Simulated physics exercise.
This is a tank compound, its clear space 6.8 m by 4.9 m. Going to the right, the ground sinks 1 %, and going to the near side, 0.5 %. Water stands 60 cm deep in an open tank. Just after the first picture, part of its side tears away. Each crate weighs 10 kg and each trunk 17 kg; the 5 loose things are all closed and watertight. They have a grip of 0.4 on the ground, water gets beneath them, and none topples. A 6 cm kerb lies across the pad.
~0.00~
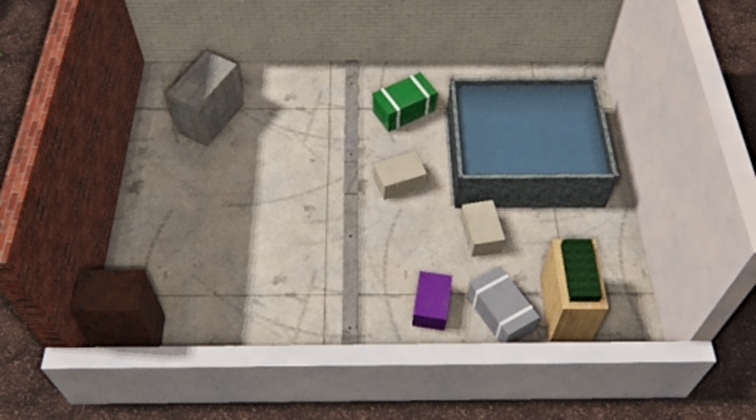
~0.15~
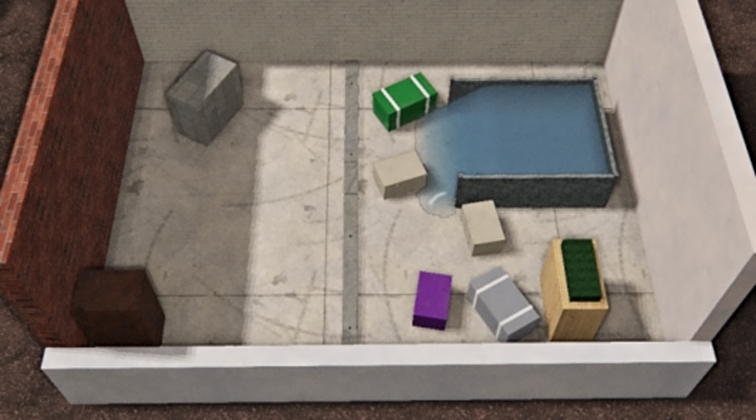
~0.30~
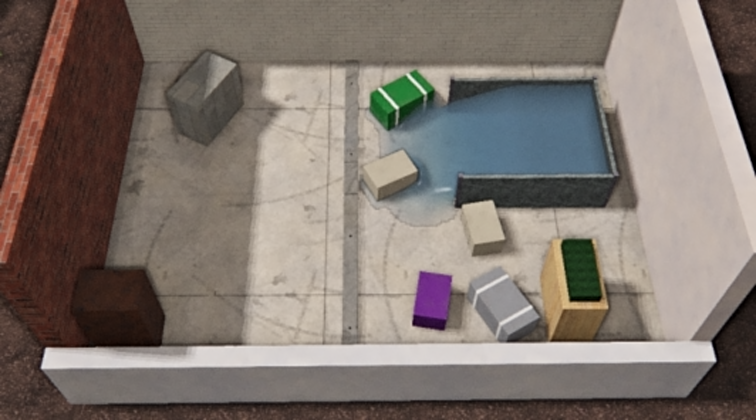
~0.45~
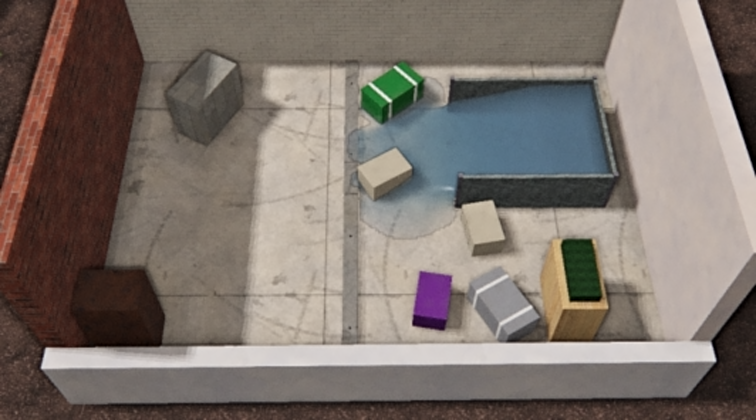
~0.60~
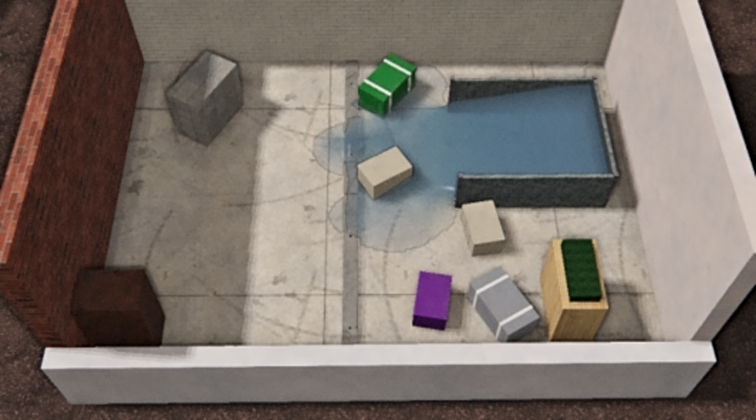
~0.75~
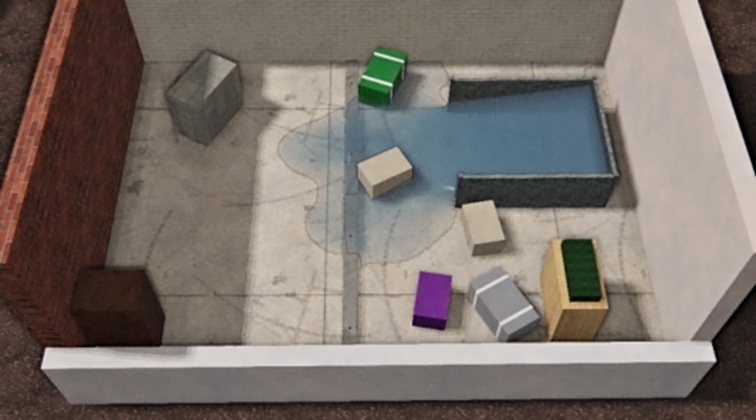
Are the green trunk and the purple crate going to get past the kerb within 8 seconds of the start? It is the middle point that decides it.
As for the green trunk, it ends up short, while the purple crate ends up short.
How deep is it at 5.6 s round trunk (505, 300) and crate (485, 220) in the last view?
Some 4 cm at the first, some 1 cm at the second.
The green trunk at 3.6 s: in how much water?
I'd say around 5 cm.
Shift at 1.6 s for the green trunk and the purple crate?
About 80 cm and 0 cm, respectively.
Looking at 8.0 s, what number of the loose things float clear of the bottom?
At that instant the tally stands at 4.
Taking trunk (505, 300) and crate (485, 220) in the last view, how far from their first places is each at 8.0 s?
They've ended up 50 cm and 120 cm away, in that order.
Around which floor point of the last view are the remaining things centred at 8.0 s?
The centre sits near (487, 239).
After 1.6 s the green trunk is near (375, 59), 0.7 m from its start, aground; the purple crate is near (433, 295), 0.0 m from its start, aground; 1 of 5 are over the mark; 0 afloat.
After 3.6 s the green trunk is near (430, 68), 0.6 m from its start, aground; the purple crate is near (433, 295), 0.0 m from its start, aground; 1 of 5 are over the mark; 1 afloat.
After 5.6 s the green trunk is near (485, 70), 1.2 m from its start, aground; the purple crate is near (460, 291), 0.3 m from its start, afloat; 1 of 5 are over the mark; 2 afloat.
After 8.0 s the green trunk is near (536, 64), 2.0 m from its start, aground; the purple crate is near (494, 310), 0.7 m from its start, afloat; 1 of 5 are over the mark; 4 afloat.
